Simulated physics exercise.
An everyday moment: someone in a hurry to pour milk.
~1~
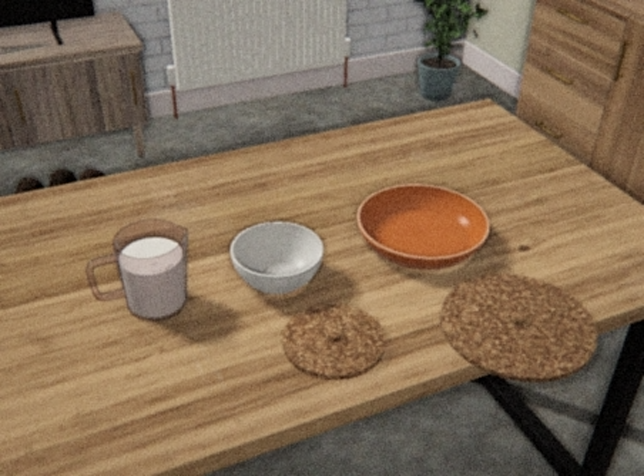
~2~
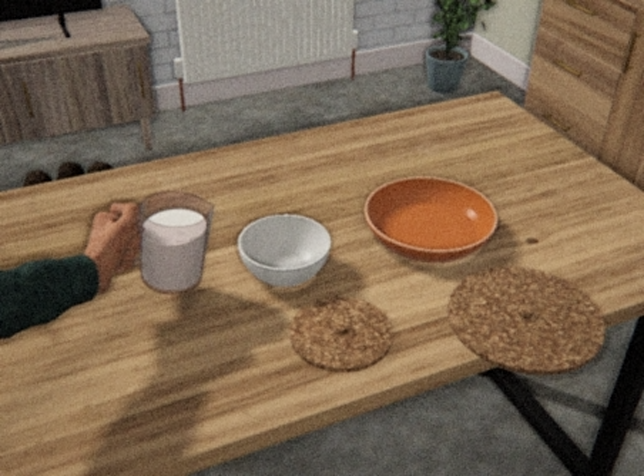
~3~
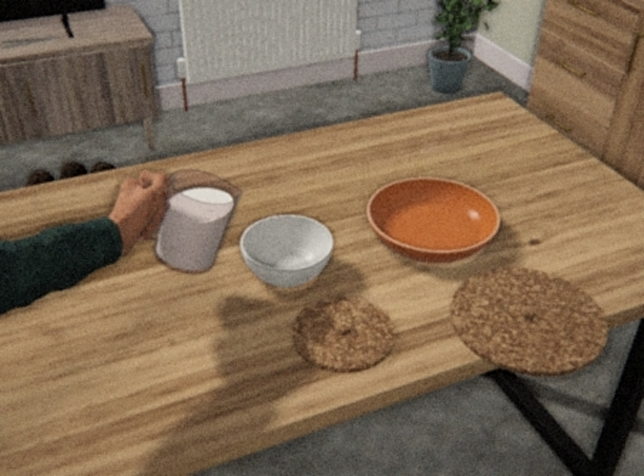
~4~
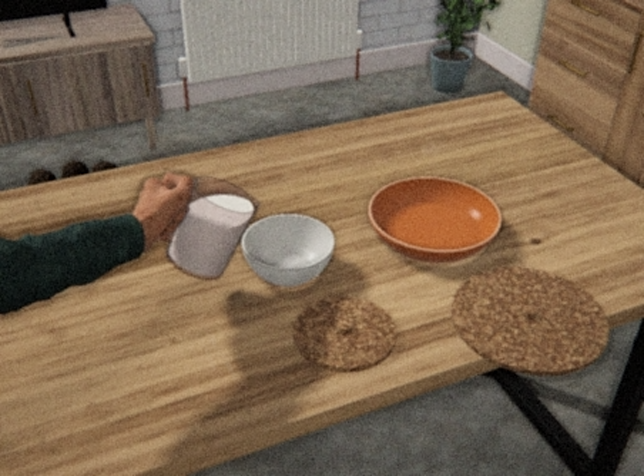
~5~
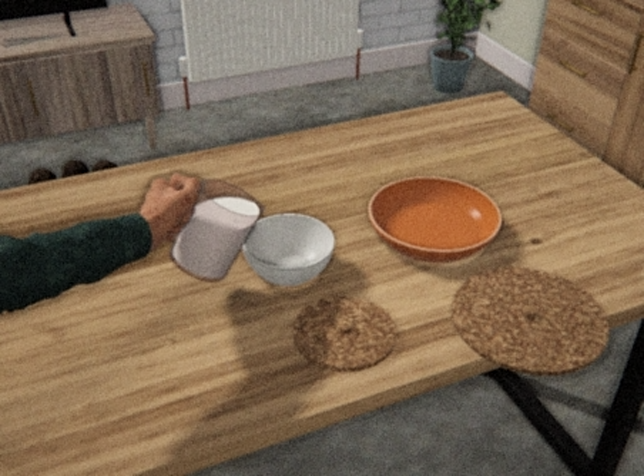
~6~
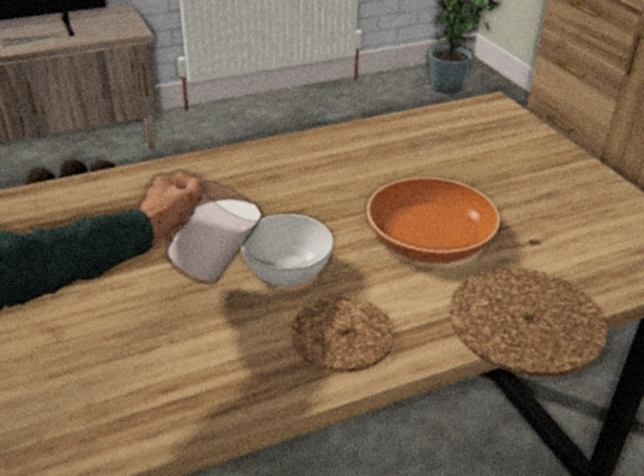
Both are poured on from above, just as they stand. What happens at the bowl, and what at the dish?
The bowl takes it in and the dish takes it in.
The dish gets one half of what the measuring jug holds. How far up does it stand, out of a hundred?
About 25 per cent.
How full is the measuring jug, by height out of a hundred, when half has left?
I make it 40 per cent.
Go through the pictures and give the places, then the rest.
The first picture shows at the start; measuring jug (153, 269) about three quarters full; bowl (277, 265) open; dish (422, 231) open.
In the second picture, a hand has the measuring jug; measuring jug about three quarters full, surface at (174, 227); bowl (285, 258) open.
The third picture shows tilting; measuring jug (195, 220) about three quarters full; dish (432, 224) open.
The fourth picture shows no stream yet; measuring jug (211, 227) tipped 25° with all of its load; bowl (289, 257) open.
The fifth picture shows still nothing leaves it; measuring jug (215, 229) tipped 30° with all of its load; dish (433, 223) open.
The sixth picture shows on the point of pouring; measuring jug (213, 232) tipped 35° with all of its load; bowl (287, 257) open; dish (432, 224) open.
Shortly, the milk goes into the bowl.
Then, the milk goes into the dish.
At the finish, the bowl has its share inside; the dish has its share inside.
